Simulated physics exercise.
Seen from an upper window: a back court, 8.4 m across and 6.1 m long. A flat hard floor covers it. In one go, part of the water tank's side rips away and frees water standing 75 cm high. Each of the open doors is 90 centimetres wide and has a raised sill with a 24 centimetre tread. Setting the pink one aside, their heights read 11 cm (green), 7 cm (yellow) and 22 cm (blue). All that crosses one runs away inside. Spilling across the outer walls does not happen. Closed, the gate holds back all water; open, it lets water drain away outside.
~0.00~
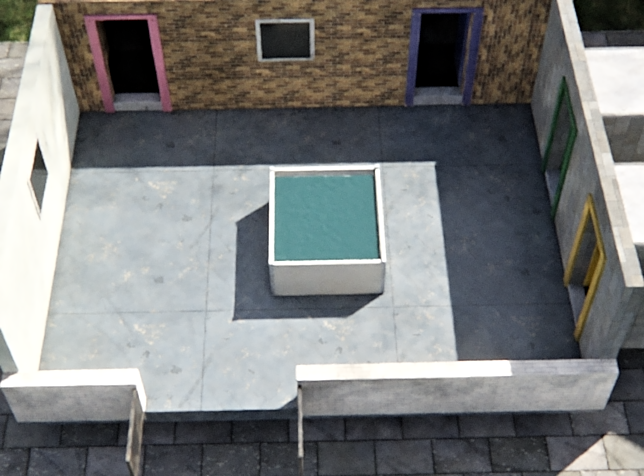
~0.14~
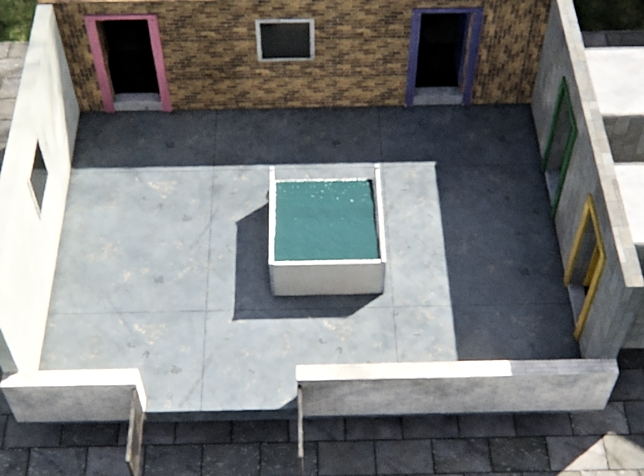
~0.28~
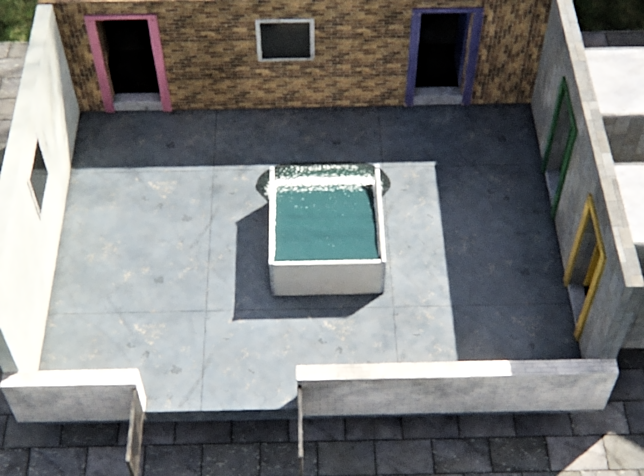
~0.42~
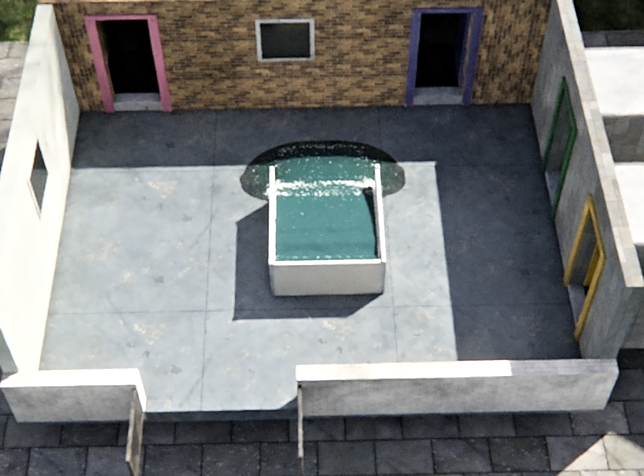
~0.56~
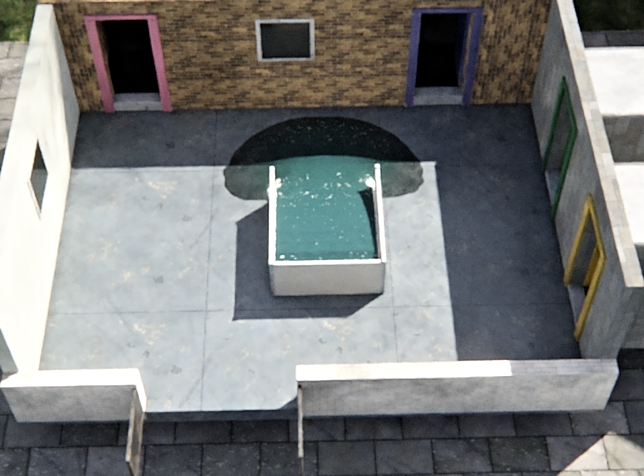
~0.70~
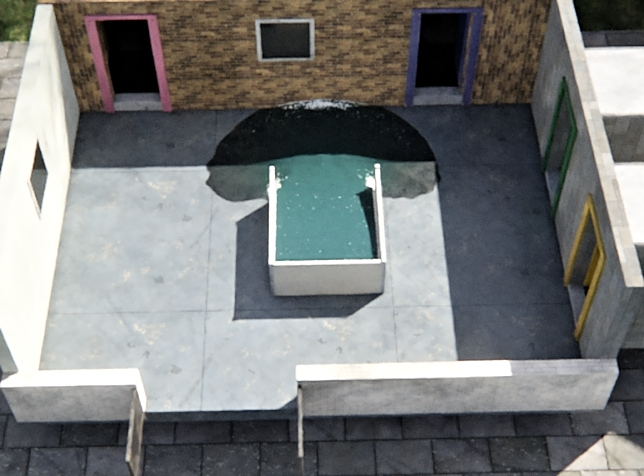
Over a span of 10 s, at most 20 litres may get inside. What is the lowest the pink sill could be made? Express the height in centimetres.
Around 7.5 cm high.
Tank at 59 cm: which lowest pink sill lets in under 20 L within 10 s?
In that case, roughly 5.5 cm.
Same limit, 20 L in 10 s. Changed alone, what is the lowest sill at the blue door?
The blue door needs around 11.5 cm.
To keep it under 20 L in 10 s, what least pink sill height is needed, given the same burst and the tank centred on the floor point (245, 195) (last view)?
You'd need some 12.0 cm.
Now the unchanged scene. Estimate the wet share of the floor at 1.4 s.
Near 20 per cent of the open floor.
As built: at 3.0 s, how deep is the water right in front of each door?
Centimetres: Green = 10, pink = 9, yellow = 0, blue = 14.
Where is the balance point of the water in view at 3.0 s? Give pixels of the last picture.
The water is centred around (319, 159) in the last picture's pixels.
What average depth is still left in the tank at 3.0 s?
The mean depth is roughly 14 cm.
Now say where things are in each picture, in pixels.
In the first frame, the water tank at (326, 217) is whole and still, 75 cm deep; the pink door at (131, 71) is dry.
In the second frame, water pours out on the far side and has run 0.3 m, to a hidden place; about 10 cm deep outside, 75 cm at the back.
In the third frame, the front is at (281, 169), 0.8 m from the gap on the far side; 1.4 m2 of floor is wet, 75 cm left at the back.
In the fourth frame, water pours out on the far side and has run 1.3 m, to (294, 146); about 10 cm deep outside, 71 cm at the back.
In the fifth frame, the gap is on the far side, the front 1.9 m out at (294, 122); the back of the water tank holds 64 cm.
In the sixth frame, the gap is on the far side, the front 2.3 m out at (271, 109); the back of the water tank holds 64 cm; 1.9 m in a straight line remain to the pink door at (131, 71).
After 1.4 s water covers 20 % of the floor, deepest (46 cm) near (323, 112); it has not reached the pink door.
After 3.0 s water covers 35 % of the floor, deepest (32 cm) near (526, 108); 9 cm at the pink door, 0 litres in over its 21 cm sill.
After 10.0 s water covers 95 % of the floor, deepest (9 cm) near (261, 374); 5 cm at the pink door, 0 litres in over its 21 cm sill.
At the pink door as built, the water arrived by 1.6 s and peaked near 11 cm at 2.2 s.
With a sill of 6.5 cm, 29 litres would have come in within the 10 s; with 8.5 cm, 13 litres. So under 20 litres takes about 7.5 cm.
